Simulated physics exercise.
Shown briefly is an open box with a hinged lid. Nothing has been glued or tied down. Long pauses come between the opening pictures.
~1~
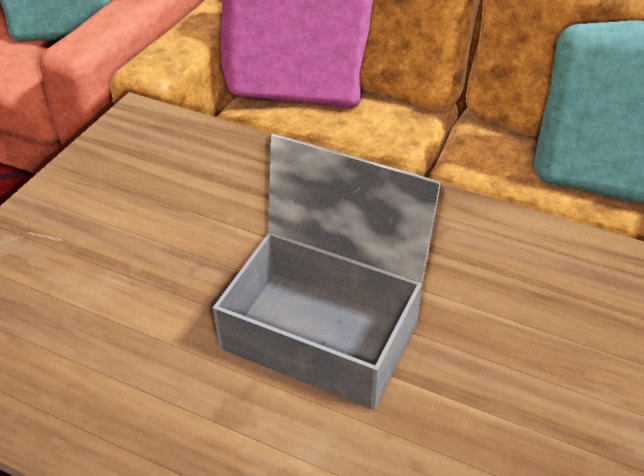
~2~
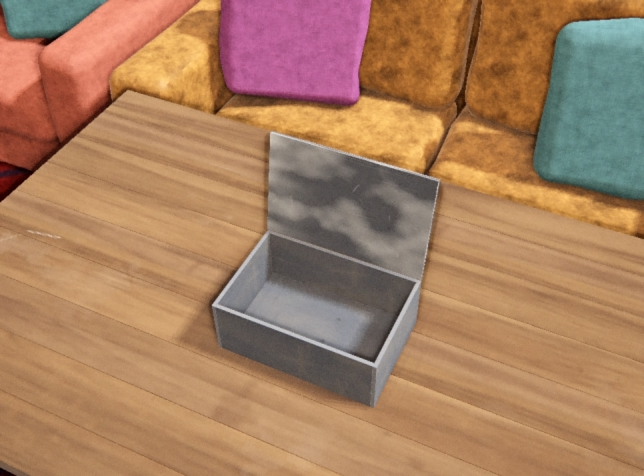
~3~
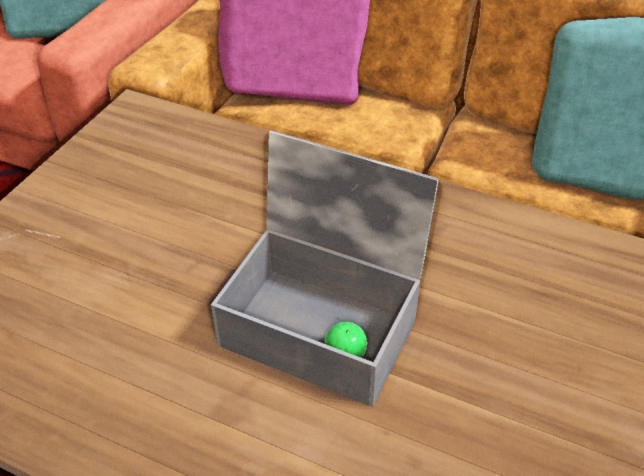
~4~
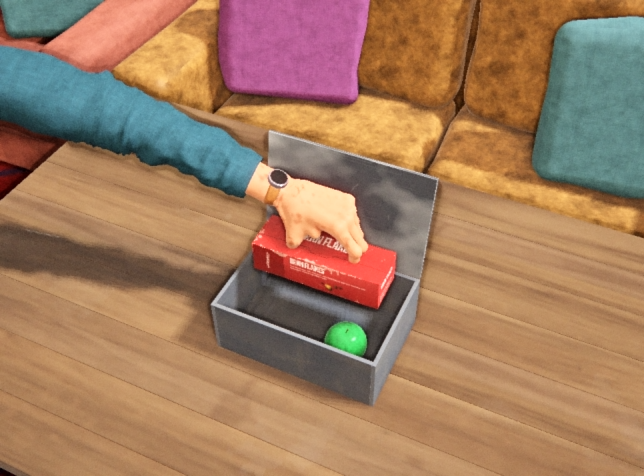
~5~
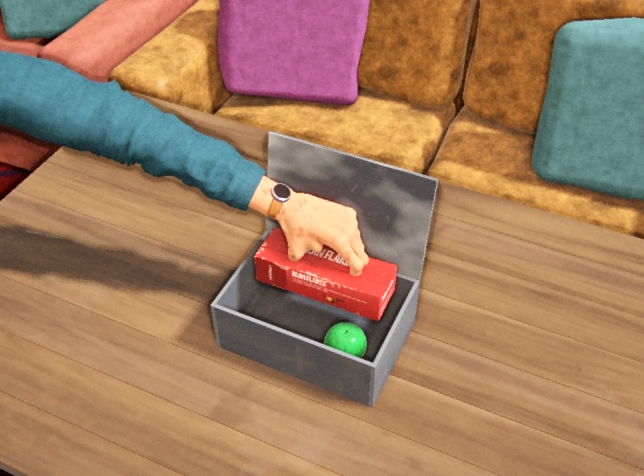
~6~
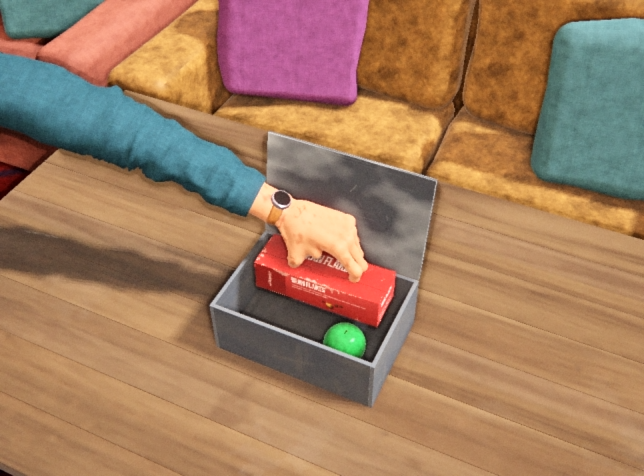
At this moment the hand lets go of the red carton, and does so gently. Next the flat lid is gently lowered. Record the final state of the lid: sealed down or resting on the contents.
The lid drops into place.
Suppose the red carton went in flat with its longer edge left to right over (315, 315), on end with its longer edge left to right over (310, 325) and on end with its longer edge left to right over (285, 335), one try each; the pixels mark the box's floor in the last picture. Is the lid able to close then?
Going in order, the lid comes down all the way, then is left partly open, then is left partly open.
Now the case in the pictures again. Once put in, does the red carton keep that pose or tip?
Well, the red carton ends up skewed.
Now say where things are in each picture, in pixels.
The last thing is not in view yet, in the first frame.
The last thing is not in view yet, in the second frame.
The last thing is not in view yet, in the third frame.
Coming down; red carton (324, 261), in the fourth frame.
Coming down; red carton (325, 273), in the fifth frame.
Put in, still held; red carton (324, 279), in the sixth frame.
Then, 0.80 s on from there, lid starting down; red carton on its side near (343, 298); green apple shifted a little.
Then, 1.60 s on from there, lid 57° above the rim; red carton on its side near (343, 298); green apple shifted a little.
Then, 2.00 s on from there, lid 14° above the rim; red carton on its side near (343, 298); green apple shifted a little.
In the end, lid shut; toppled in the box, red carton; green apple unmoved. At the end, from the last picture's camera, red carton near (343, 298).
